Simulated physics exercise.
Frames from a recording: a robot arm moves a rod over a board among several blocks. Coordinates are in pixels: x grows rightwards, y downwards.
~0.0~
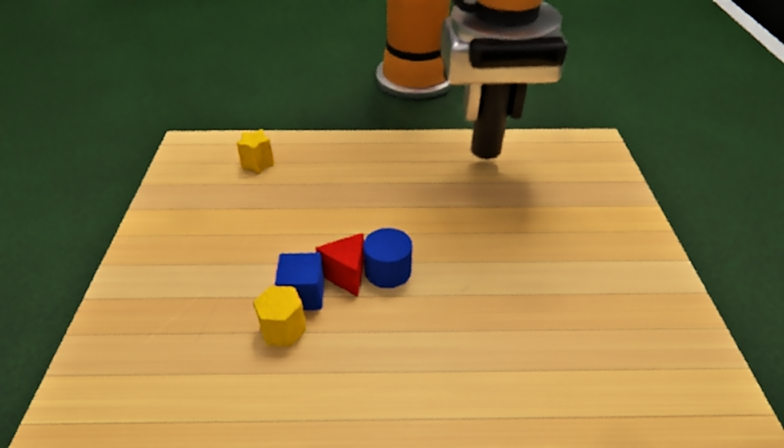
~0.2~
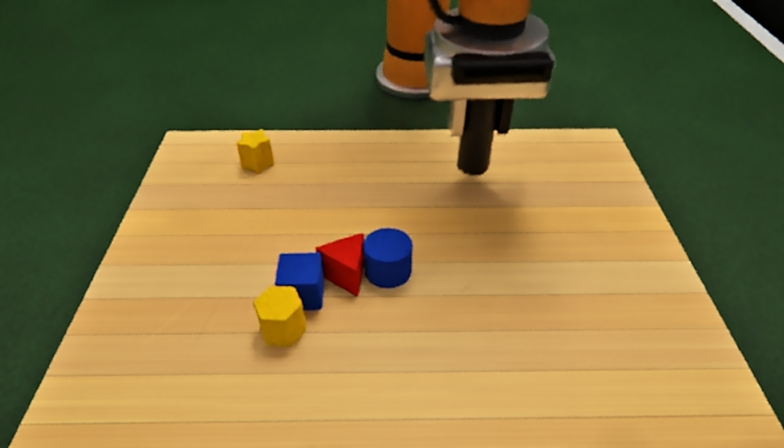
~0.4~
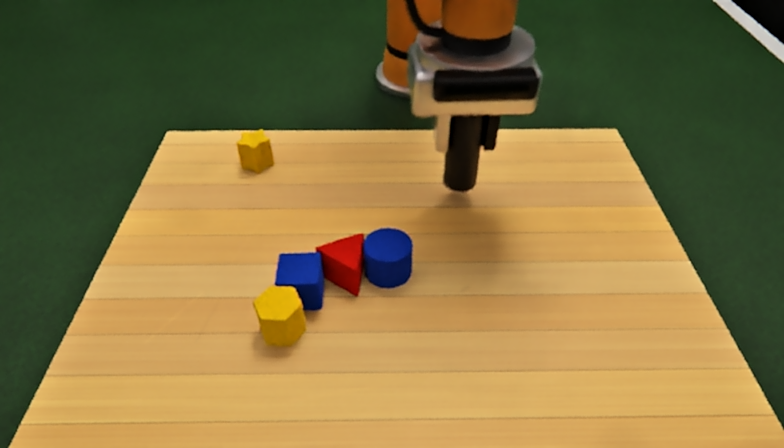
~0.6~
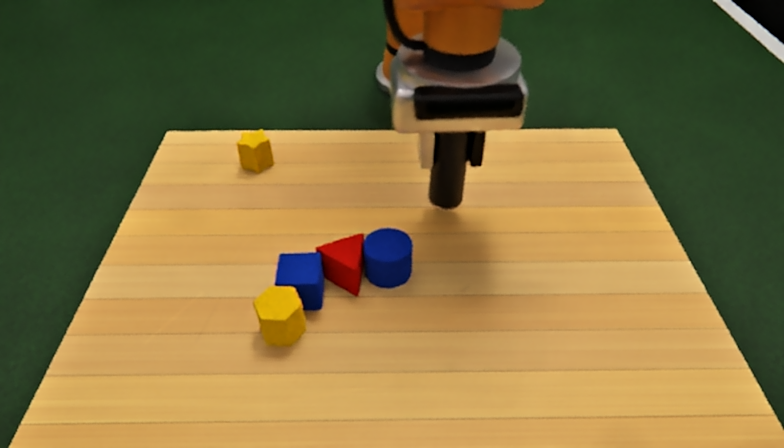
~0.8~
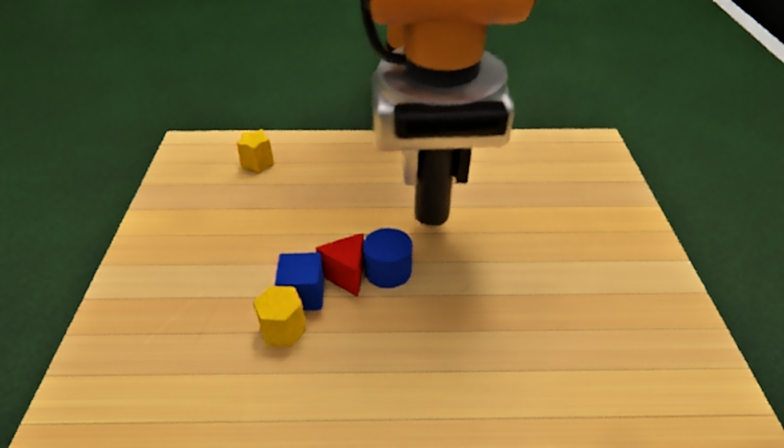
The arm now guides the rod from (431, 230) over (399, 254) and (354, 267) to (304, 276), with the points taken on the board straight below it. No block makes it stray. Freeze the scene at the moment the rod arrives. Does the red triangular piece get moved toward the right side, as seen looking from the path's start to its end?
Yes.
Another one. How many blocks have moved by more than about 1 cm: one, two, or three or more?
Put simply, three or more blocks are moved more than 1 cm.
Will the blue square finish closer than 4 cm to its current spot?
That would be a no.
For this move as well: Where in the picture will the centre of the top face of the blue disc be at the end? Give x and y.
The centre of its top face lies at (354, 274).
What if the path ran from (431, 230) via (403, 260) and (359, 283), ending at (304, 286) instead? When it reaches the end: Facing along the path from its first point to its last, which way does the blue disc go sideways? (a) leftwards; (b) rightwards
a.
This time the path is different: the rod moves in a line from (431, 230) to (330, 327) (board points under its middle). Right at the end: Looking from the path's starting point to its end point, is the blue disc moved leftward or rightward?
Sideways shift: Left.
On the path given first. One third of the way, rod at (399, 239); red triangular piece at (337, 250); blue disc at (378, 254).
Two thirds of the way, rod at (352, 252); yellow hexagon at (275, 305); blue square at (270, 270), turned 20° anticlockwise; red triangular piece at (304, 252), turned 30° clockwise; blue disc at (355, 273).
At the end, rod at (302, 261); yellow hexagon at (275, 305); blue square at (222, 291), turned 35° anticlockwise; red triangular piece at (253, 266), turned 15° clockwise; blue disc at (354, 274).
